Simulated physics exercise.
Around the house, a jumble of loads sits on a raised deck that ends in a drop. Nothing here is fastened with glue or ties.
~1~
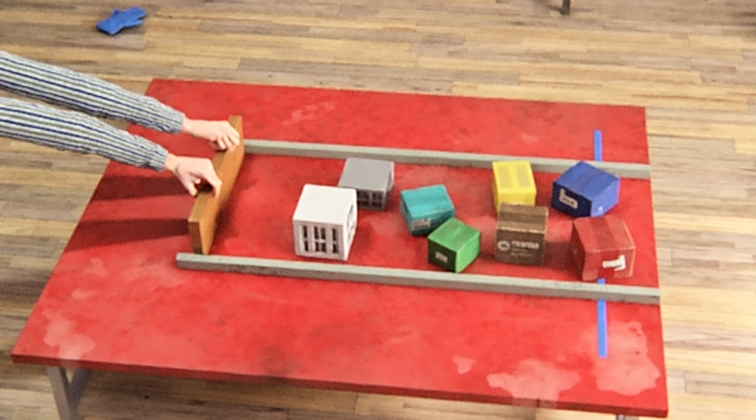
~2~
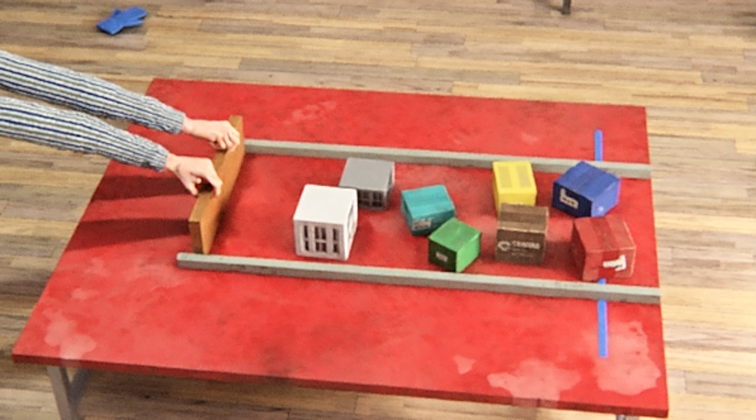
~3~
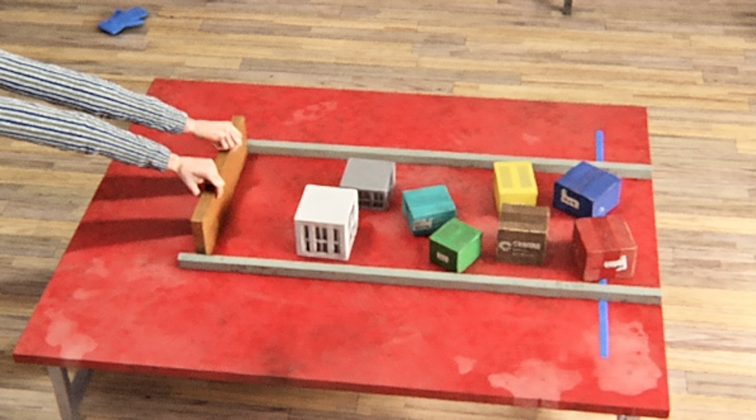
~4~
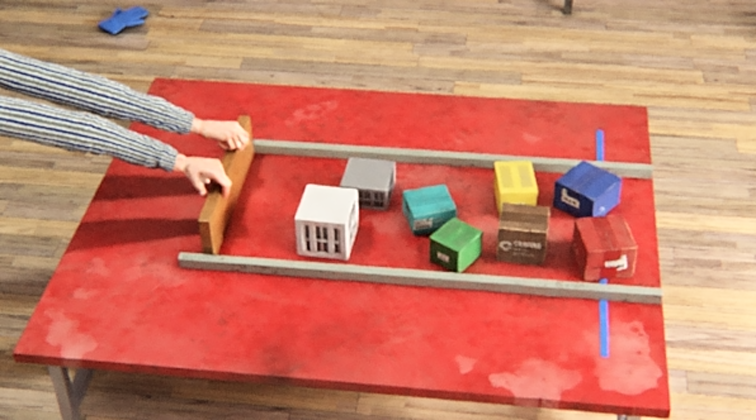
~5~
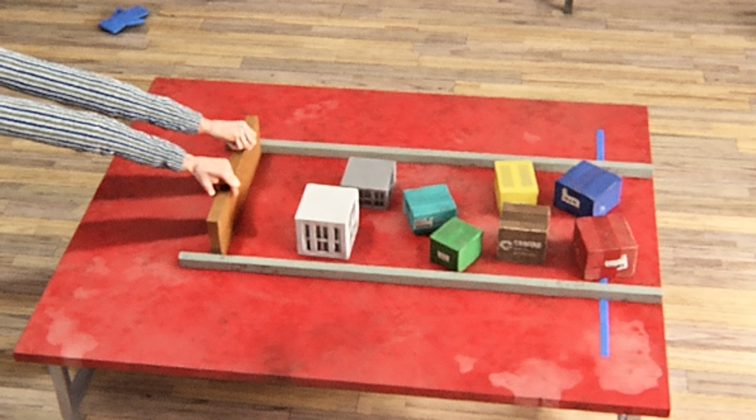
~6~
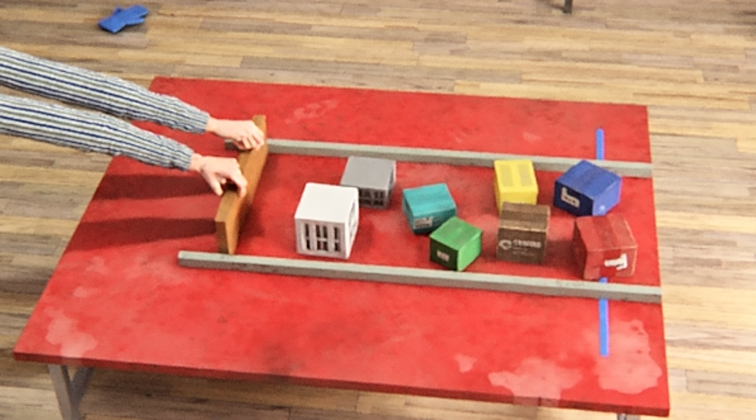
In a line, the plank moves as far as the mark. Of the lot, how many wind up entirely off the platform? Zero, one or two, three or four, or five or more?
Entirely off: Five or more.
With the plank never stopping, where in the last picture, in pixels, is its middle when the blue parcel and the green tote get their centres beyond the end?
The middle is at (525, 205) when it's the blue parcel, and at (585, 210) when it's the green tote.
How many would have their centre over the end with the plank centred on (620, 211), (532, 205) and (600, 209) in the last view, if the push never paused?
First 6, then 2, finally 6.
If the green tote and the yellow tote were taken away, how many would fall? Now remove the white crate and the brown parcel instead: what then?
You'd get 4 in the first case and 3 in the second one.
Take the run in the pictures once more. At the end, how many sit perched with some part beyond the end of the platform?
That comes to 0 of them.
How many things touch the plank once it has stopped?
2 in contact.
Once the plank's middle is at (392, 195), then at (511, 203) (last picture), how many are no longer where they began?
Respectively 4 and 8.
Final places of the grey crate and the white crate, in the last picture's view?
The grey crate settles near (627, 198); as for the white crate, near (631, 245).
A little later, none off yet; red parcel at rest near (603, 246); blue parcel at rest near (587, 191); brown parcel at rest near (523, 233).
Next, none off yet; red parcel at rest near (605, 246); blue parcel moving near (589, 191); brown parcel shifted a little near (551, 232).
Later still, one off so far; red parcel dropping near (702, 311); blue parcel shifted about its own width near (657, 186); brown parcel shifted well along near (646, 240).
When it is over, the number that fall off is five or more; down, turquoise parcel, green tote, yellow tote, brown parcel, blue parcel and red parcel.
